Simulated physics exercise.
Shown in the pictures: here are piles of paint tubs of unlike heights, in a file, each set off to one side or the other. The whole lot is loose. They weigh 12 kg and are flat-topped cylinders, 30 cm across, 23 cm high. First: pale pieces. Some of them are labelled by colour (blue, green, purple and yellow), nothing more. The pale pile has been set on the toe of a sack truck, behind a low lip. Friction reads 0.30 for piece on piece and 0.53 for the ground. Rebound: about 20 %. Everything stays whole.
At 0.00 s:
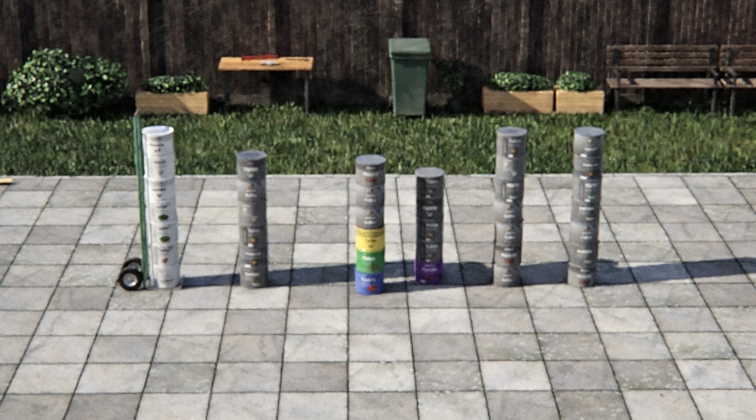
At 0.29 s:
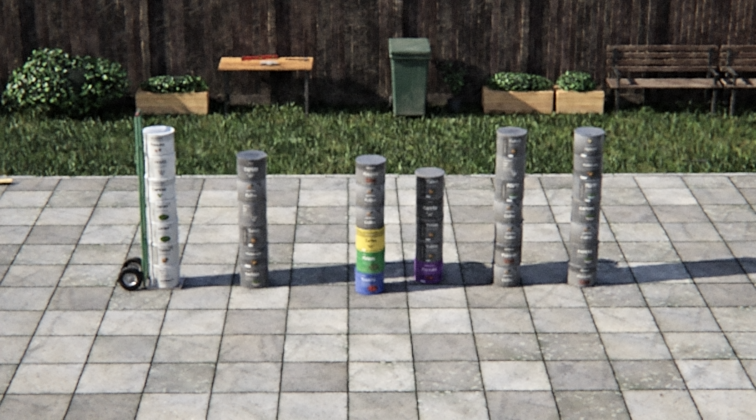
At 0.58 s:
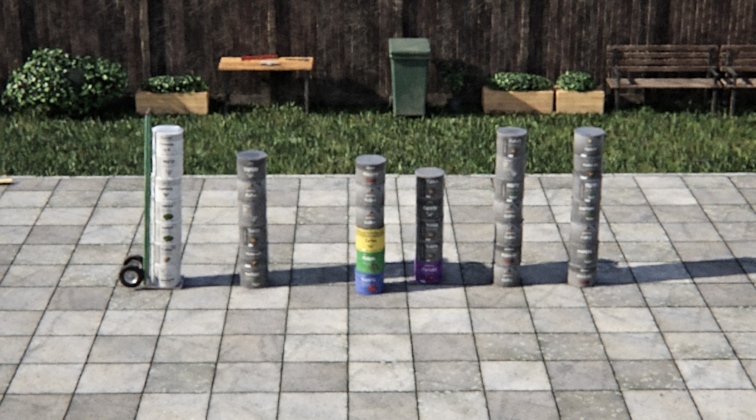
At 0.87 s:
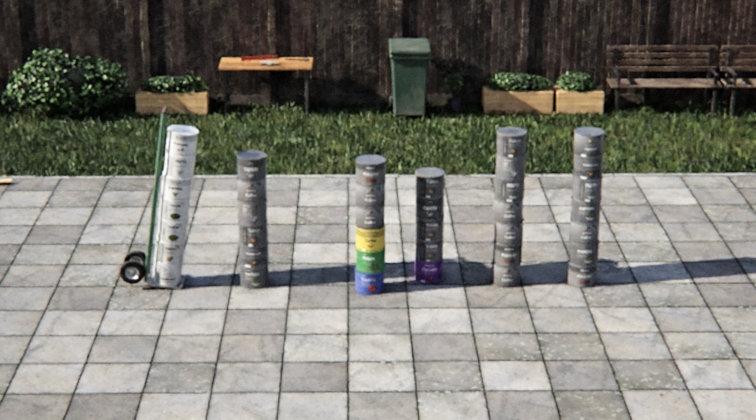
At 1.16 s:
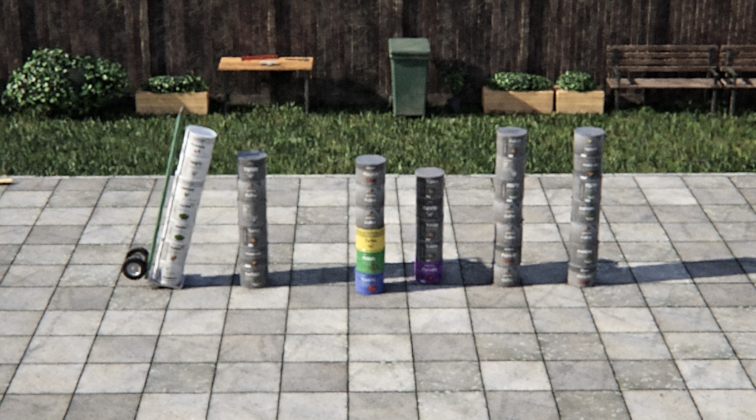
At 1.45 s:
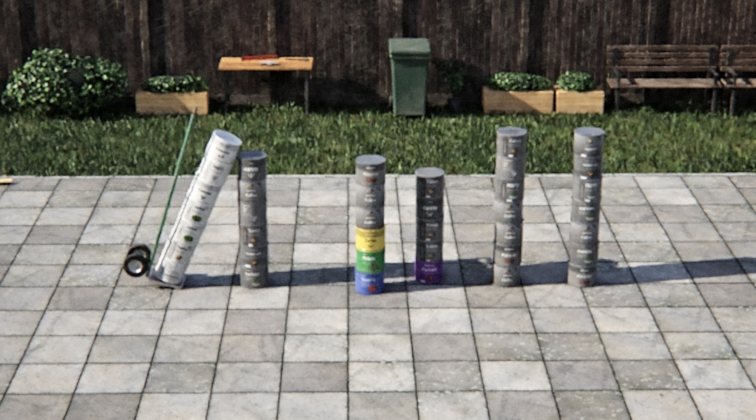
A tall white stack of tubs on a green hand truck tilts steadily rightward at the left of a paved yard, seen from slightly above by a still camera. Five mostly grey stacks stand to its right, one with yellow, green and blue tubs low down, another with a purple base. The white stack leans ahead of the tilting truck frame, its top nearing the closest grey stack.
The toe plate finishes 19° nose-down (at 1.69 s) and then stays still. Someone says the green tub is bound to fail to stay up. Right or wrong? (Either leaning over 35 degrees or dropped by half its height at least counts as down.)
Right, it ends up down.
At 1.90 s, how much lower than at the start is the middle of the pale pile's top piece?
About 20 cm.
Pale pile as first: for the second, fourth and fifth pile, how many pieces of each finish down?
Pieces per pile: Second: 6; fourth: 0; fifth: 0.
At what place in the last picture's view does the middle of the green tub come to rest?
About (405, 281) in the last picture.
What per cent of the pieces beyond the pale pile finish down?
Roughly 35 per cent of them.
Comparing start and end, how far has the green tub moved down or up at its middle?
It finishes some 20 cm lower than at the start.
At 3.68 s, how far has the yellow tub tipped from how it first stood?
My estimate is close to 110°.
After 1.90 s, 4 of the pale pile down; none of the 31 other tubs down, 6 disturbed; green tub unmoved.
After 2.36 s, 7 of the pale pile down; 6 of the 31 other tubs down; green tub unmoved.
After 3.00 s, 7 of the pale pile down; 11 of the 31 other tubs down; green tub 39° from how it stood; yellow tub 39° from how it stood.
After 3.68 s, 7 of the pale pile down; 11 of the 31 other tubs down; green tub on its side; yellow tub on its side.
In the end (4.1 s), 7 of the pale pile down; 11 of the 31 other tubs down; green tub on its side; yellow tub on its side; purple tub unmoved. From the last view, middles, green tub near (405, 281), yellow tub near (422, 290).
